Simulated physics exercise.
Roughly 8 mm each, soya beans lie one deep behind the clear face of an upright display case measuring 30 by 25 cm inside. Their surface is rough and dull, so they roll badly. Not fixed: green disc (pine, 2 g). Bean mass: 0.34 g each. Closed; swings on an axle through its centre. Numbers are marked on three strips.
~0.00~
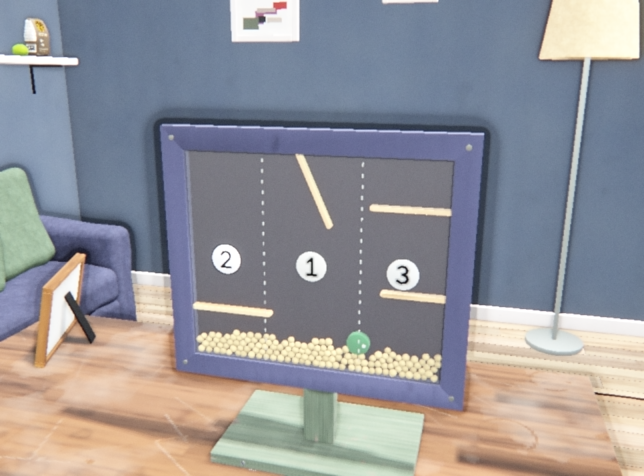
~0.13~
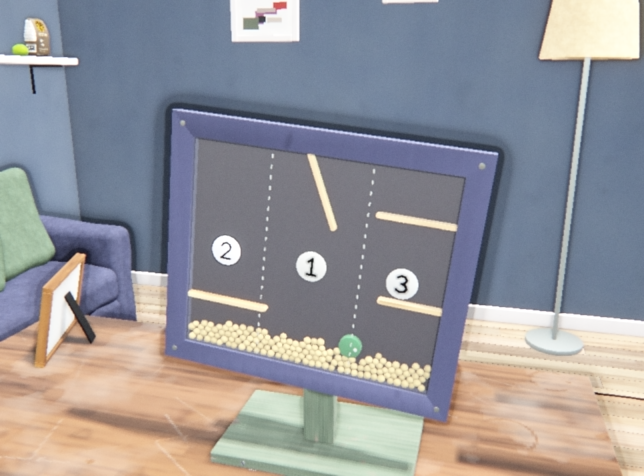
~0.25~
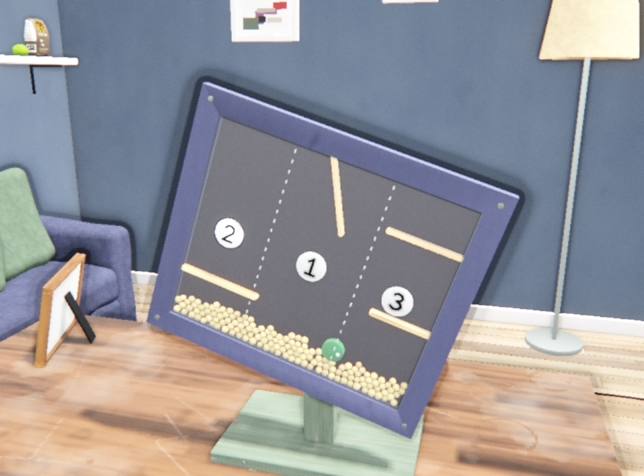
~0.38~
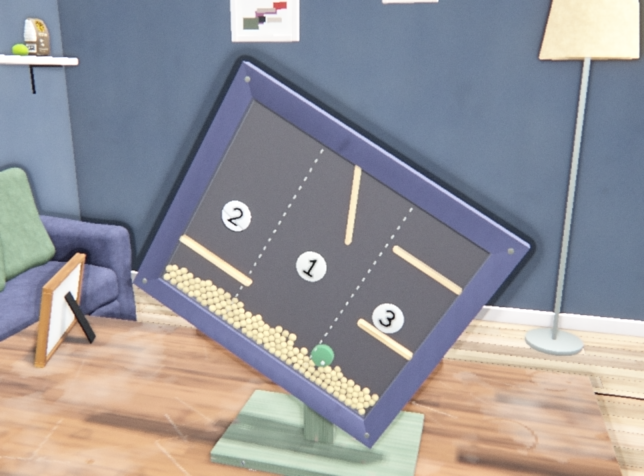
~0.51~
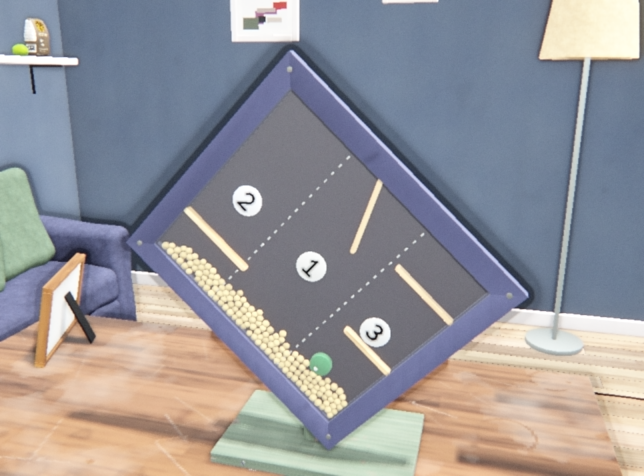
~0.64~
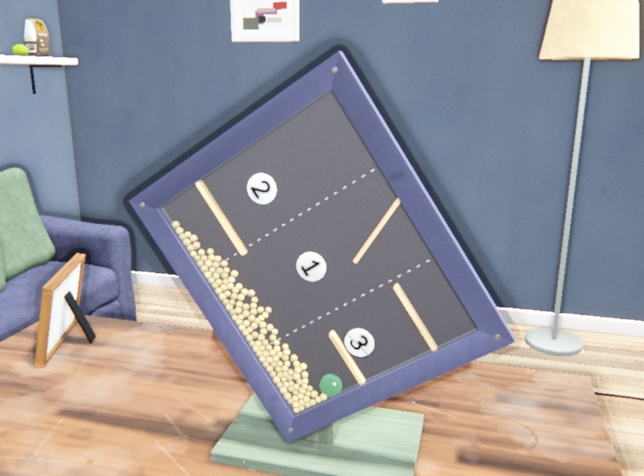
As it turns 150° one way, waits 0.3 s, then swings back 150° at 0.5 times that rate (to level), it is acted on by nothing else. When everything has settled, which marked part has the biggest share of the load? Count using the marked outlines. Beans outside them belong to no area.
It is 3.
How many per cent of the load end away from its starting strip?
About 65 percent.
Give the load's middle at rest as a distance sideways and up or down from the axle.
It lies close to 10 centimetres right and 7 centimetres below.
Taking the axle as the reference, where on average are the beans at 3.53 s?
Offset: Approx. 1 cm right, 13 cm below.
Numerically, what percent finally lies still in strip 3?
Share at rest: Approx. 80 %.
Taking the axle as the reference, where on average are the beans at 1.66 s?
11 cm left, 2 cm below.
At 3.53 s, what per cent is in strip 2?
I'd put it around 0 in a hundred.
After 1.66 s, it stands 150° clockwise; the beans' middle is 11 cm left of and 2 cm below the centre; no. 1, 5 %, no. 3, 95 %.
After 3.53 s, it stands 75° clockwise; the beans' middle is 1 cm right of and 13 cm below the centre; no. 3, 100 %.
After 5.10 s, it stands level; the beans' middle is 12 cm right of and 4 cm below the centre; no. 3, 100 %.
All still by 6.4 s, it stands level; no. 1, 15 %, no. 2, 0 %, no. 3, 80 %.
